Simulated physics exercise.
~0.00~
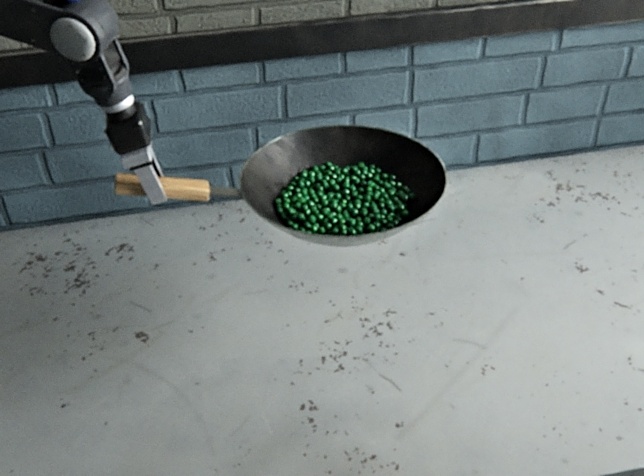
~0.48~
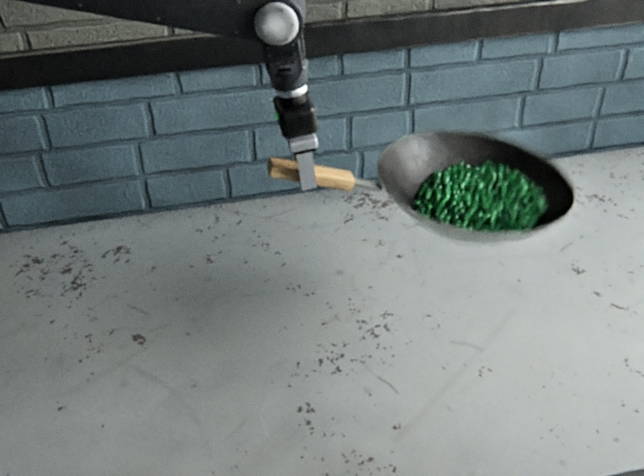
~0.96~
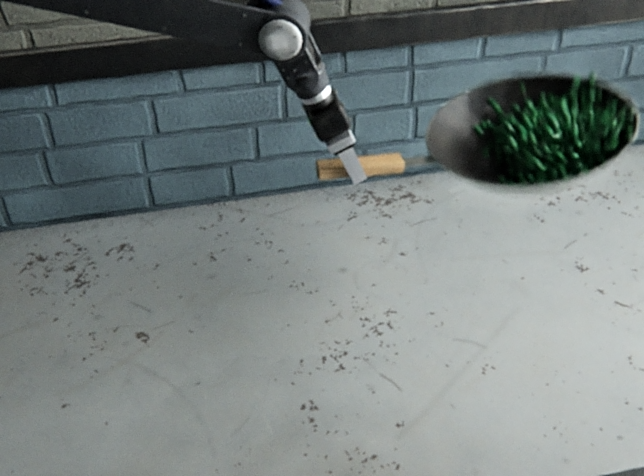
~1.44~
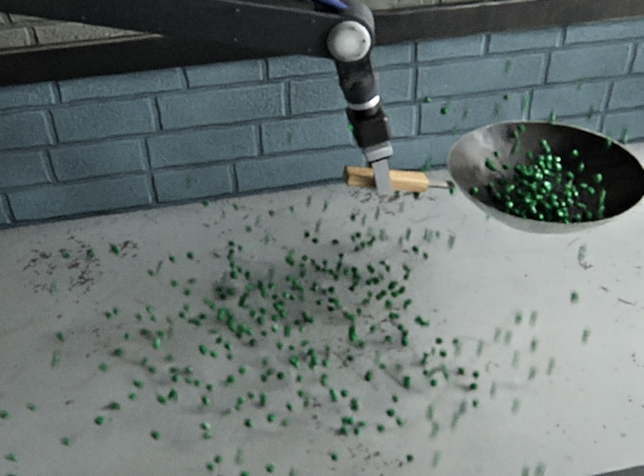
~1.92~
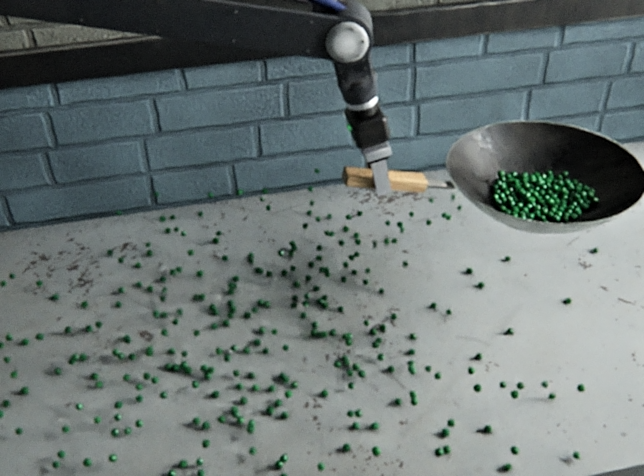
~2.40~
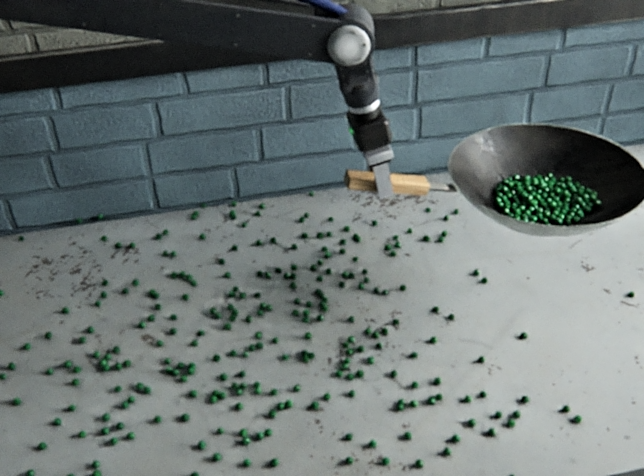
Robot arm swinging a wok of green beads to the right and tossing them, most scattering across the grey table, some staying inside.
